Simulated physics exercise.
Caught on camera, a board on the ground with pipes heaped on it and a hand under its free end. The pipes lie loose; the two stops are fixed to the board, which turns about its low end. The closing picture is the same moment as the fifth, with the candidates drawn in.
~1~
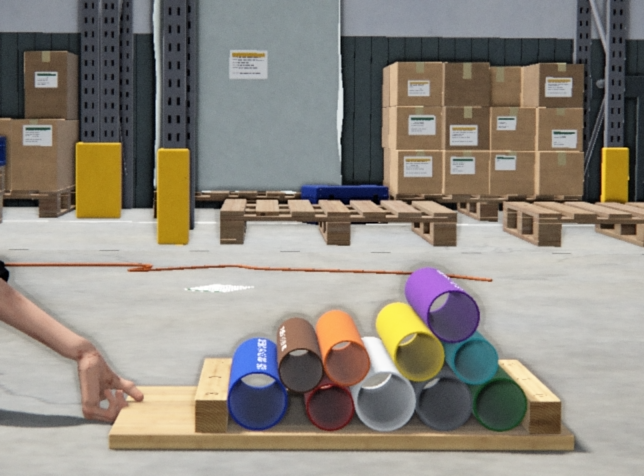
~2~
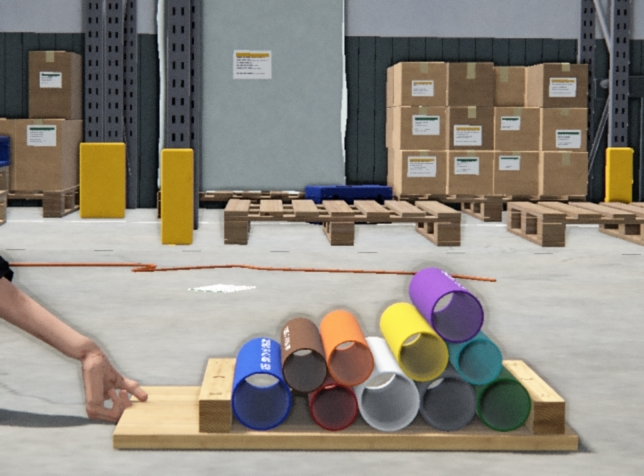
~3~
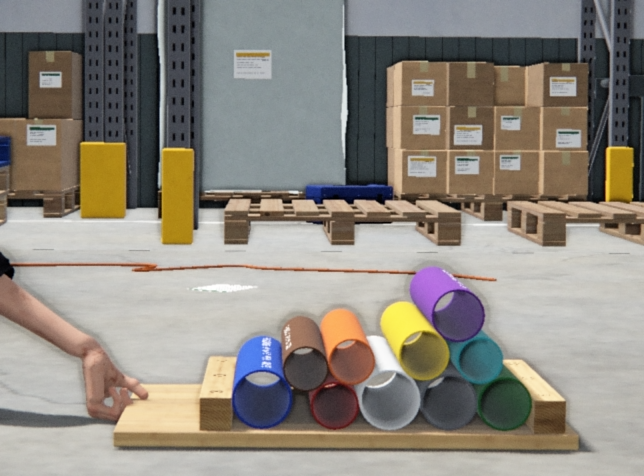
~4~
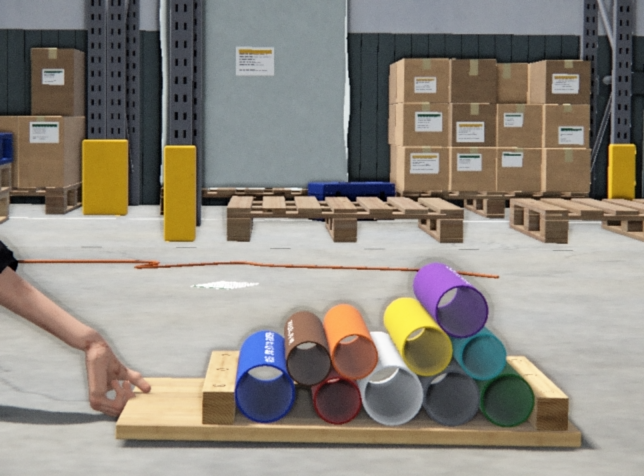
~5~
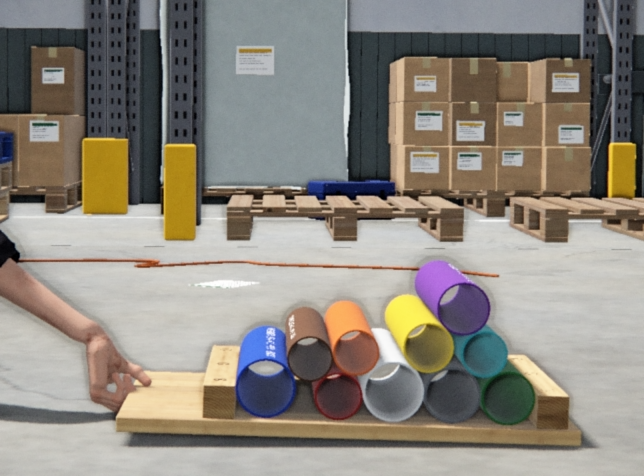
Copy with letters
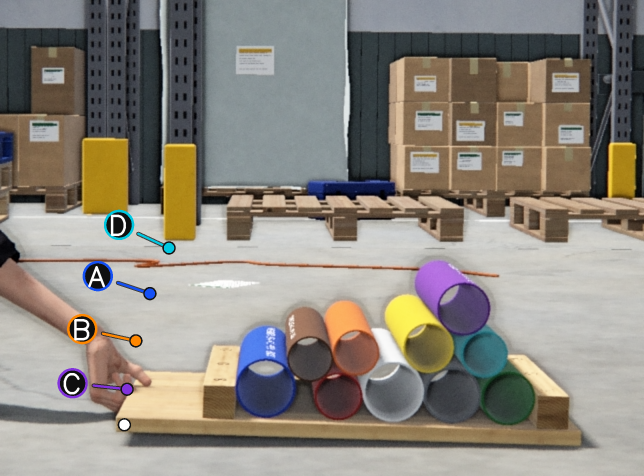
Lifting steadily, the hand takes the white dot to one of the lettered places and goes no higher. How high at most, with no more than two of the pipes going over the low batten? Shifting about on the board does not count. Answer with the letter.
D is the limit.
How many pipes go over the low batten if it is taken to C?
It comes to none.
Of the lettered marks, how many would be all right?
Four of the four.
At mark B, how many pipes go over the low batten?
At B the number is none.
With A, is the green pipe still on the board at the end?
Yes, with A.
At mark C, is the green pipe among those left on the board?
Yes, with C.
On the marked copy, A at (150, 294); B at (136, 341); C at (127, 389); D at (169, 248); the white dot at (125, 425).
Taking D. A third of the way, board at 16°.
Two thirds of the way, board at 25°.
When it is over, board at 25°, none over the low batten.
As for the rest, A none over the low batten; B none over the low batten; C none over the low batten.
